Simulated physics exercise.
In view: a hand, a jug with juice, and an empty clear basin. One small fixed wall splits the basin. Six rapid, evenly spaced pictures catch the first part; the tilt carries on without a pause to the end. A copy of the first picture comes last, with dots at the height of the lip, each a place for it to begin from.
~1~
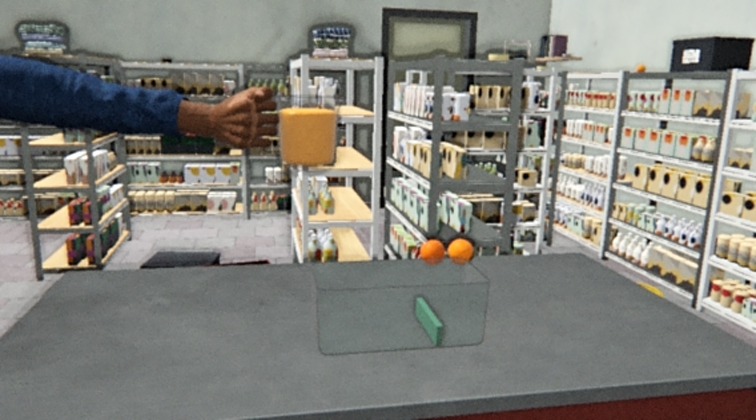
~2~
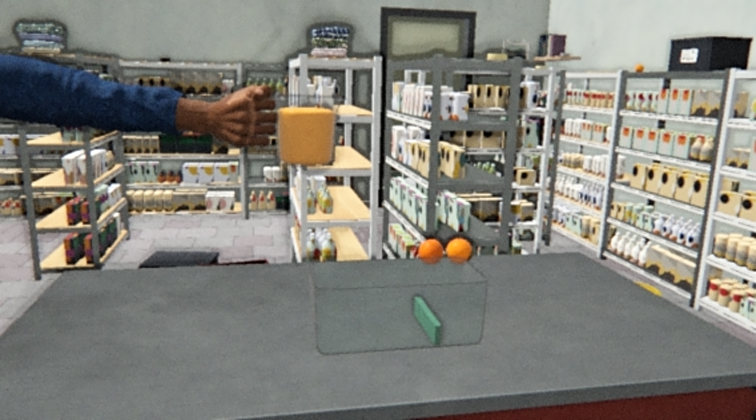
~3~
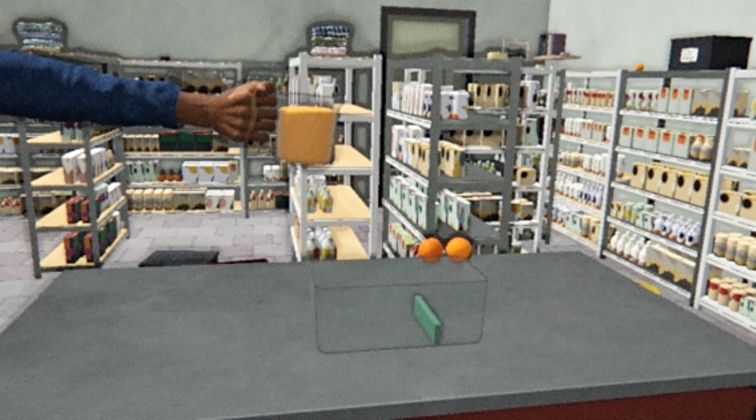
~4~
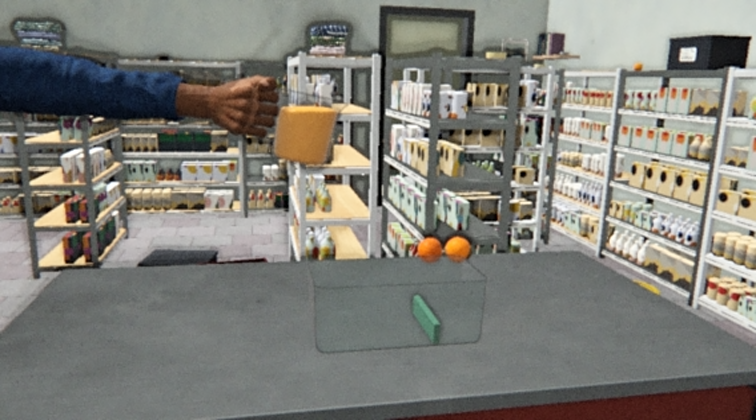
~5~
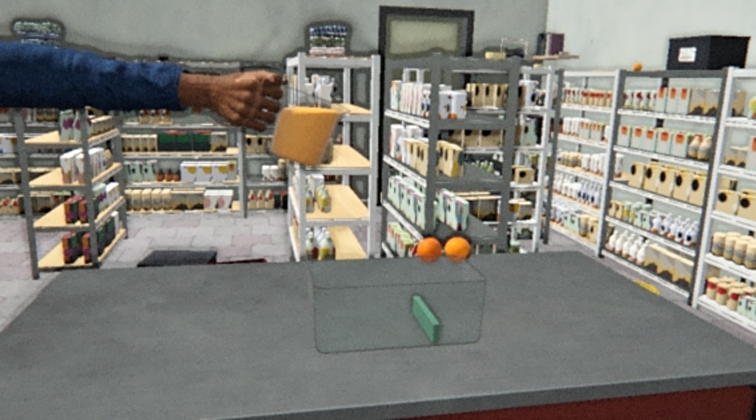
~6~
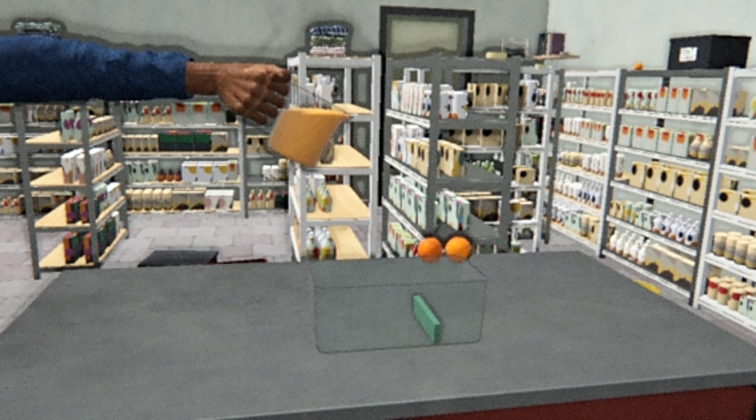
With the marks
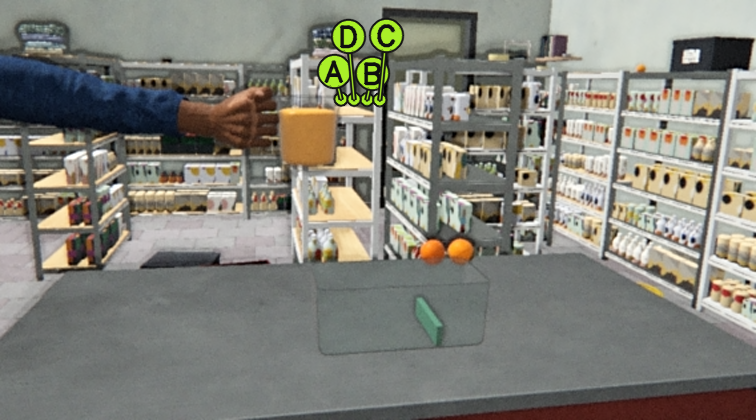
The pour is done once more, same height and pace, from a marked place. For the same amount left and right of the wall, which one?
Go for C.
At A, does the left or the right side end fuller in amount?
The left one.
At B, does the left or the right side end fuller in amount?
More ends on the left.
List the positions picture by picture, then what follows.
In the first picture, upright, lip at (346, 99); basin from (318, 354) to (483, 342); top of the wall at (429, 311); nothing has left yet.
In the second picture, upright, lip at (345, 99); nothing has left yet.
In the third picture, tipped about 5°, lip at (347, 100); nothing has left yet.
In the fourth picture, tipped about 10°, lip at (348, 104); nothing has left yet.
In the fifth picture, tipped about 18°, lip at (350, 110); nothing has left yet.
In the sixth picture, tipped about 27°, lip at (353, 118); nothing has left yet.
In lime, A at (341, 99); B at (366, 99); C at (379, 99); D at (354, 99).
For spot A, about 88 % ends left of the wall and 9 % right of it; 3 % is lost outside.
For spot B, about 86 % ends left of the wall and 8 % right of it; 6 % is lost outside.
For spot C, about 49 % ends left of the wall and 48 % right of it; 3 % is lost outside.
For spot D, about 86 % ends left of the wall and 8 % right of it; 6 % is lost outside.
